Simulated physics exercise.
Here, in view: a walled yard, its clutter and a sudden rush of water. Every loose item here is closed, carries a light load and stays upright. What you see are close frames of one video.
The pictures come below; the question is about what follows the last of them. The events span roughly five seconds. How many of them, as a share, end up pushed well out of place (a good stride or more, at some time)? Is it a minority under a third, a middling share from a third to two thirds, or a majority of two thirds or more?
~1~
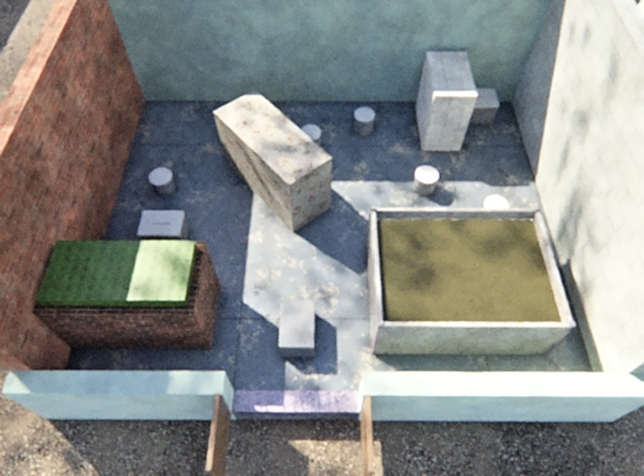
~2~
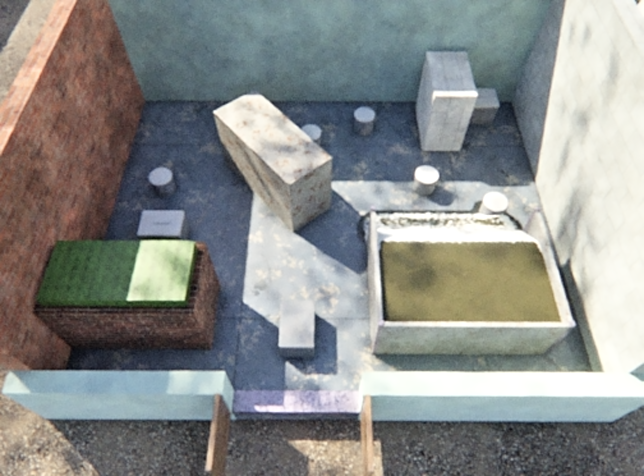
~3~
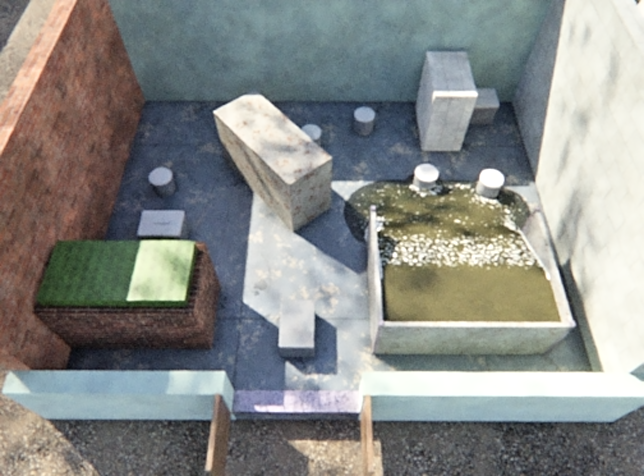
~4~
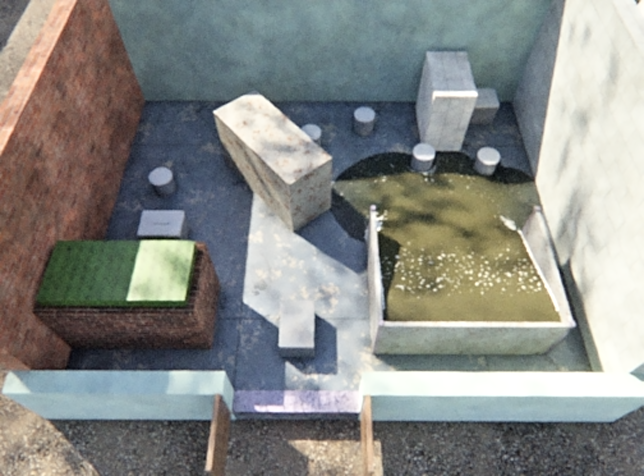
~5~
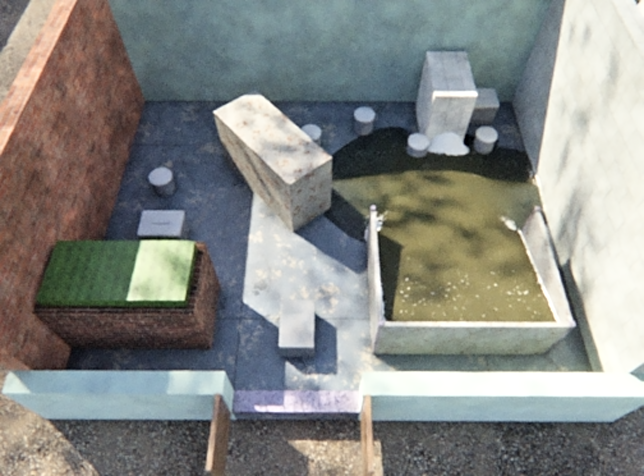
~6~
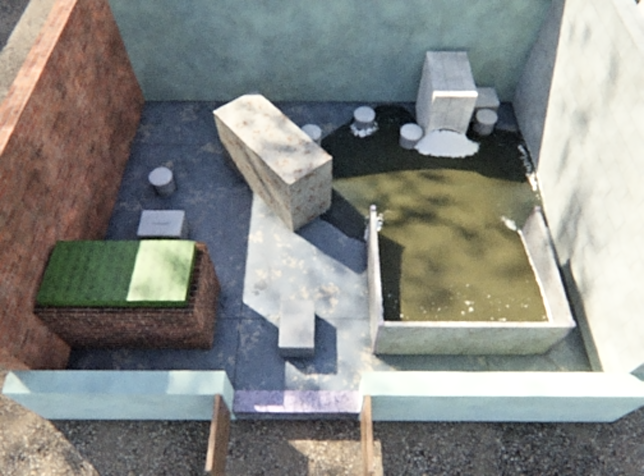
It reaches two thirds.
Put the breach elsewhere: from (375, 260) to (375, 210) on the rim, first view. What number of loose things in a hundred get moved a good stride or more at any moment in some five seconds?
Estimate: Close to 50 in a hundred.
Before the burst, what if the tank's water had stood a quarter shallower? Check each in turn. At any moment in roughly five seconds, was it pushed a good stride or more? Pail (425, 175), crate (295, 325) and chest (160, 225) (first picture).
Well, in sequence: Carried that far, not carried that far, not carried that far.
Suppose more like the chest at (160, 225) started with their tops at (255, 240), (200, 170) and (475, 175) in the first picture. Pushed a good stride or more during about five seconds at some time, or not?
The first sits tight, the second sits tight, the third travels far.
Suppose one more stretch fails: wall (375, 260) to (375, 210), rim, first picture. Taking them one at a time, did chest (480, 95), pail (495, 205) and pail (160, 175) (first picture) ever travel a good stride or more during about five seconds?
First under that mark, then under that mark, then beyond that mark.
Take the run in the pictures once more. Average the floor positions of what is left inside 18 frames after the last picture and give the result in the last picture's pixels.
(257, 188).
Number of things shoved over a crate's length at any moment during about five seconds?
That works out to 7.
A moment on, 2 of 8 are well off their spots; 3 afloat.
Next, 4 of 8 are well off their spots; 5 afloat.
Later, 5 of 8 are well off their spots; 5 afloat.
In the end, 7 of 8 are well off their spots, and 7 have been at some point; 7 afloat.
